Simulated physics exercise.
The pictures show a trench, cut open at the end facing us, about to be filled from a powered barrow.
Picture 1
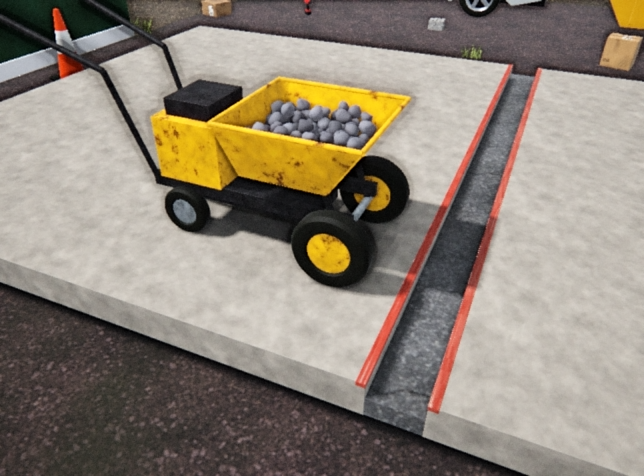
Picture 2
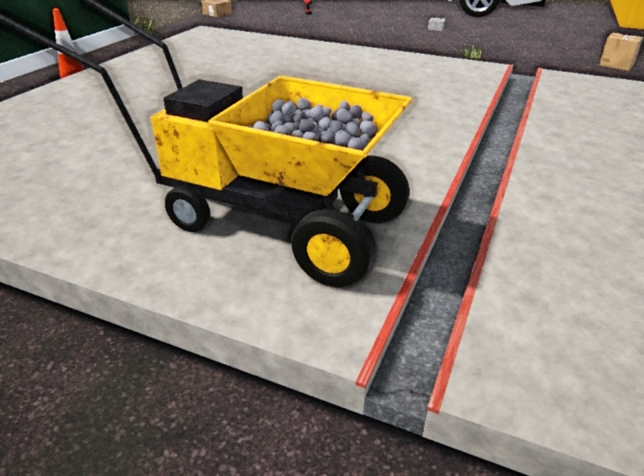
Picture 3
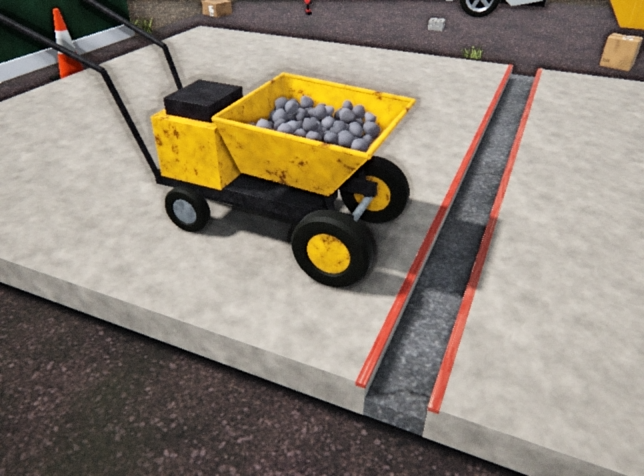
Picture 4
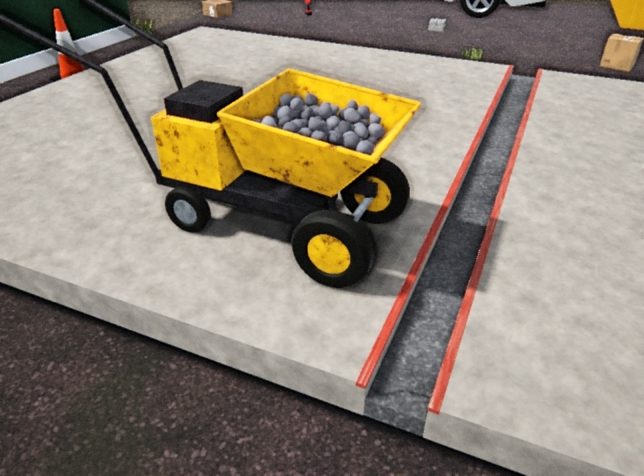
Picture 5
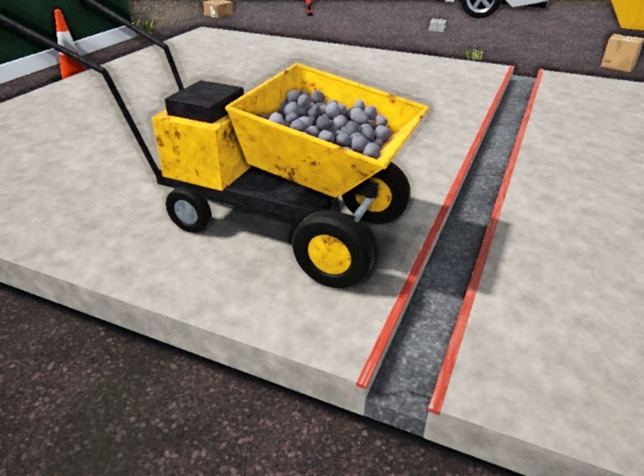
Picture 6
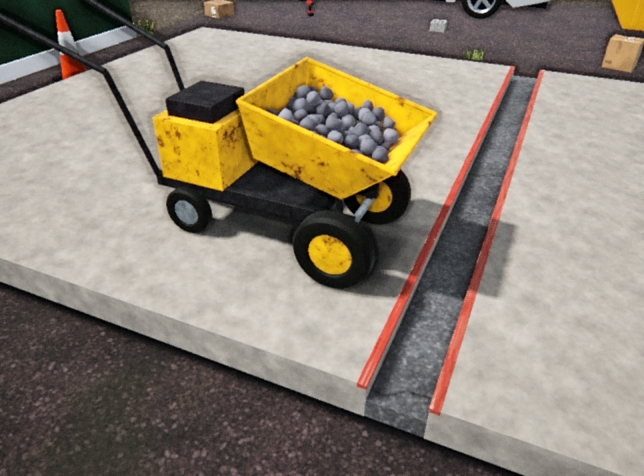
The worn yellow skip of a small powered barrow, heaped with round grey cobbles, sits level at first, then tilts slowly forward to the right, its back rising. The black-handled barrow stays still on a pale concrete slab, left of a shallow, dark trench edged in red. The steady view looks down across a paved yard, with an orange cone at upper left.
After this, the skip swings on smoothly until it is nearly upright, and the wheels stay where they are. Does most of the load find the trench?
The trench takes under half.
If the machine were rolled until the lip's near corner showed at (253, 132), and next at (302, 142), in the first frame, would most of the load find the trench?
One: Less than half. Two: The larger part.
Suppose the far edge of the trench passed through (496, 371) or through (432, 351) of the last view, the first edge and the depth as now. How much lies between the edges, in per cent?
About 70 and 10 per cent.
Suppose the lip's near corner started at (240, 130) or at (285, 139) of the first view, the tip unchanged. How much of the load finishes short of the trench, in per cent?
In turn 70 and 30 in a hundred.
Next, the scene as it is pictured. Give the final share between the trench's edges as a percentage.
About 25 per cent.
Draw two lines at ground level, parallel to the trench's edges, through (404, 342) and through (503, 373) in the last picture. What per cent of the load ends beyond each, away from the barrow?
Roughly 100 per cent, and 40 per cent.
Shortly afterwards, skip tipped steeply; the whole lot in the skip.
Next, skip tipped steeply; the bulk in the skip; a little beyond it; a little falling.
Some moments later, skip tipped right over; a little in the skip; a little in or heaped over the trench; the bulk beyond it; only a few falling.
In the end, skip tipped right over; near a quarter in or heaped over the trench; the bulk beyond it.
